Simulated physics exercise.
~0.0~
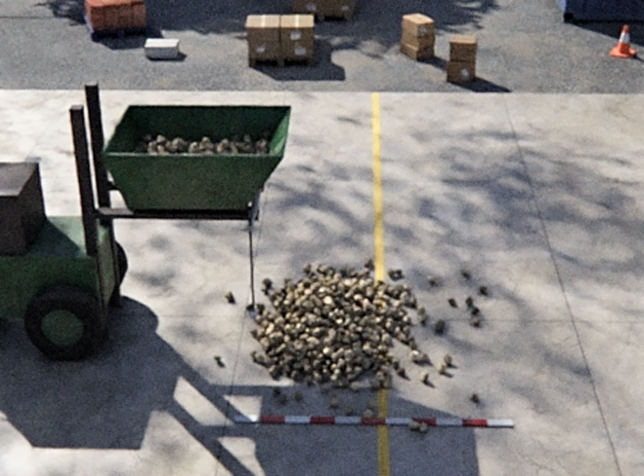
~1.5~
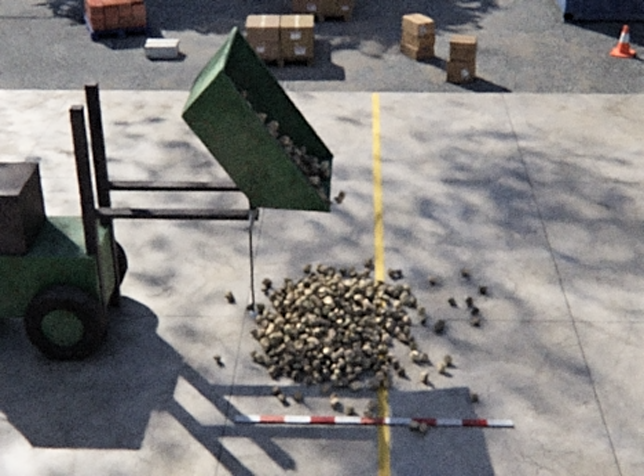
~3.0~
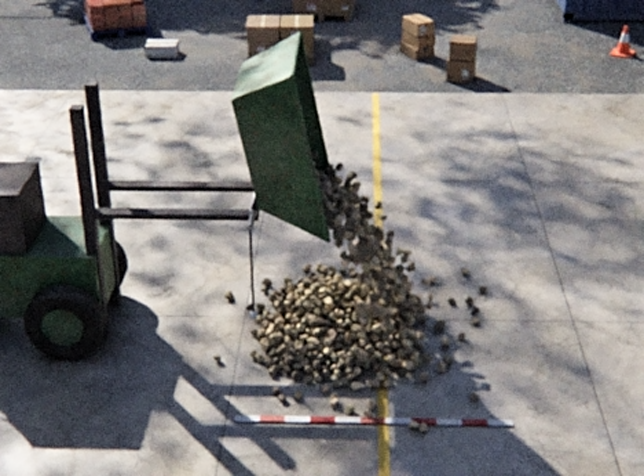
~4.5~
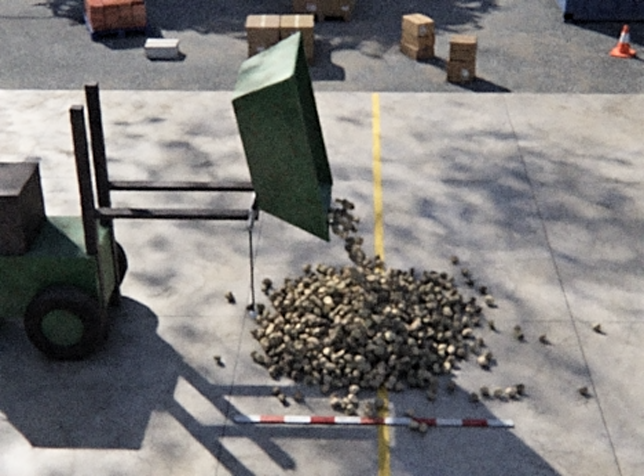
A green skip on a forklift tilted to the right, paused, then tipped steeply and poured its stones onto the loose pile below, which spread rightward across the yellow line until the skip was empty and a few stones lay scattered beyond.
